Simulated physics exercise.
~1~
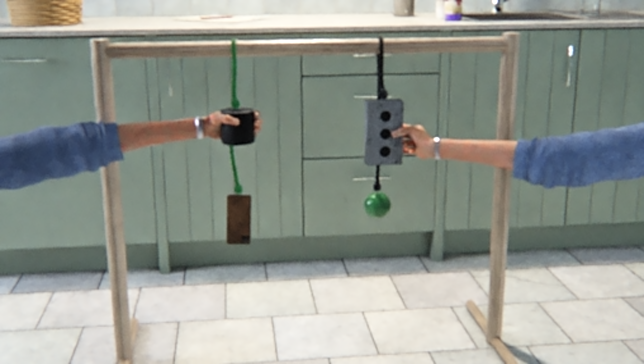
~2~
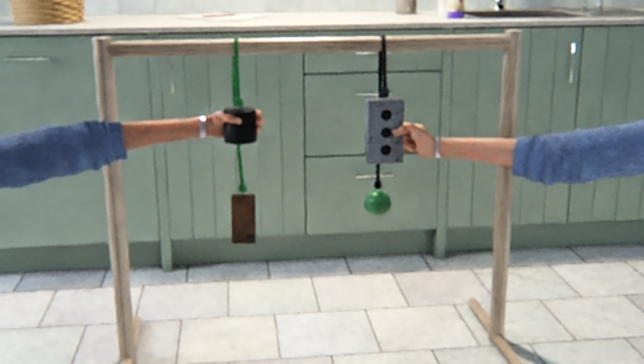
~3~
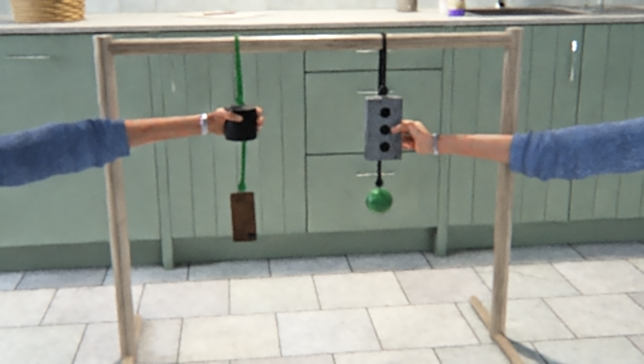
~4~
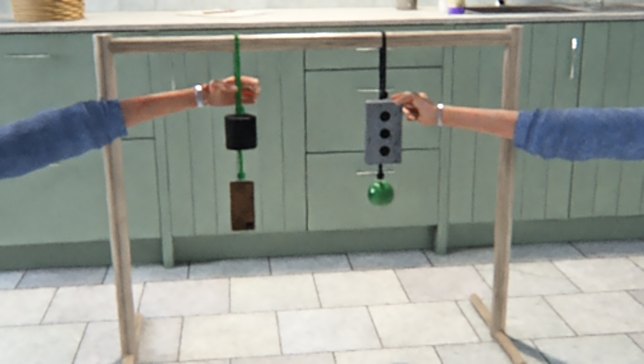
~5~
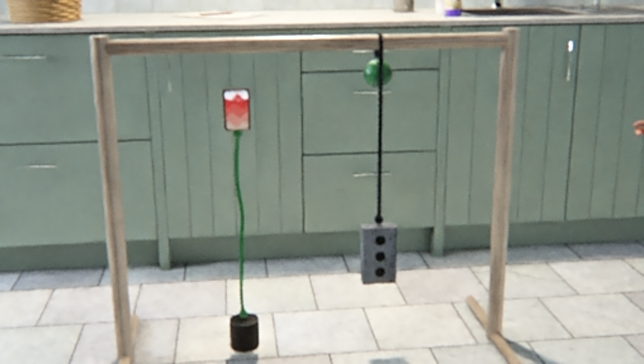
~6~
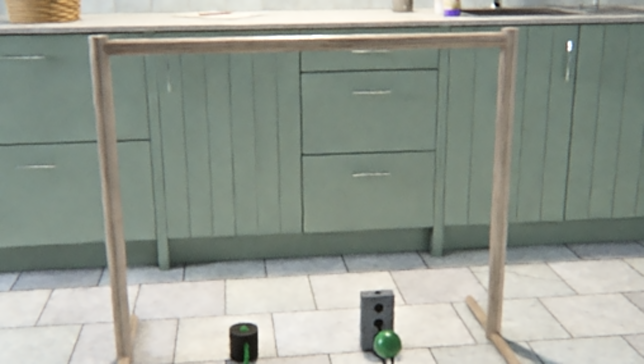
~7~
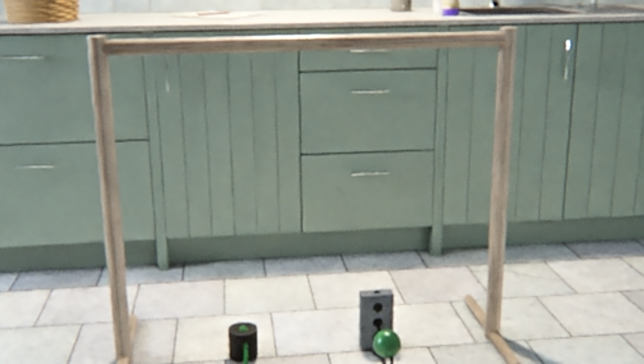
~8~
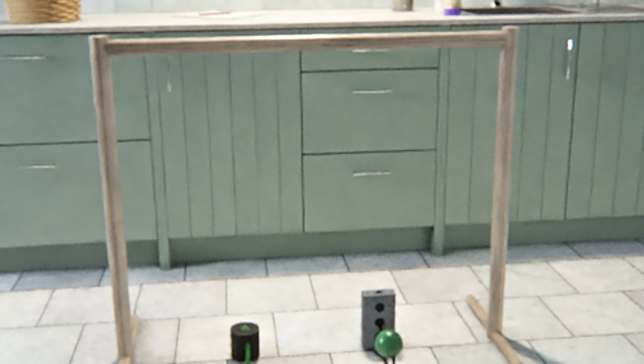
At the start, two hands reach in from either side of a wooden frame in a kitchen, holding a black cylinder on a green rope at left and a grey block with dark holes on a black rope at right. A small brown-backed slab and a green ball dangle below them. The hands let go and draw away. The cylinder drops to the tiles as the slab flies up and flips over, while the block falls and the ball rises to the bar. The ropes slip off, and both loads end still on the floor, the ball beside the block.
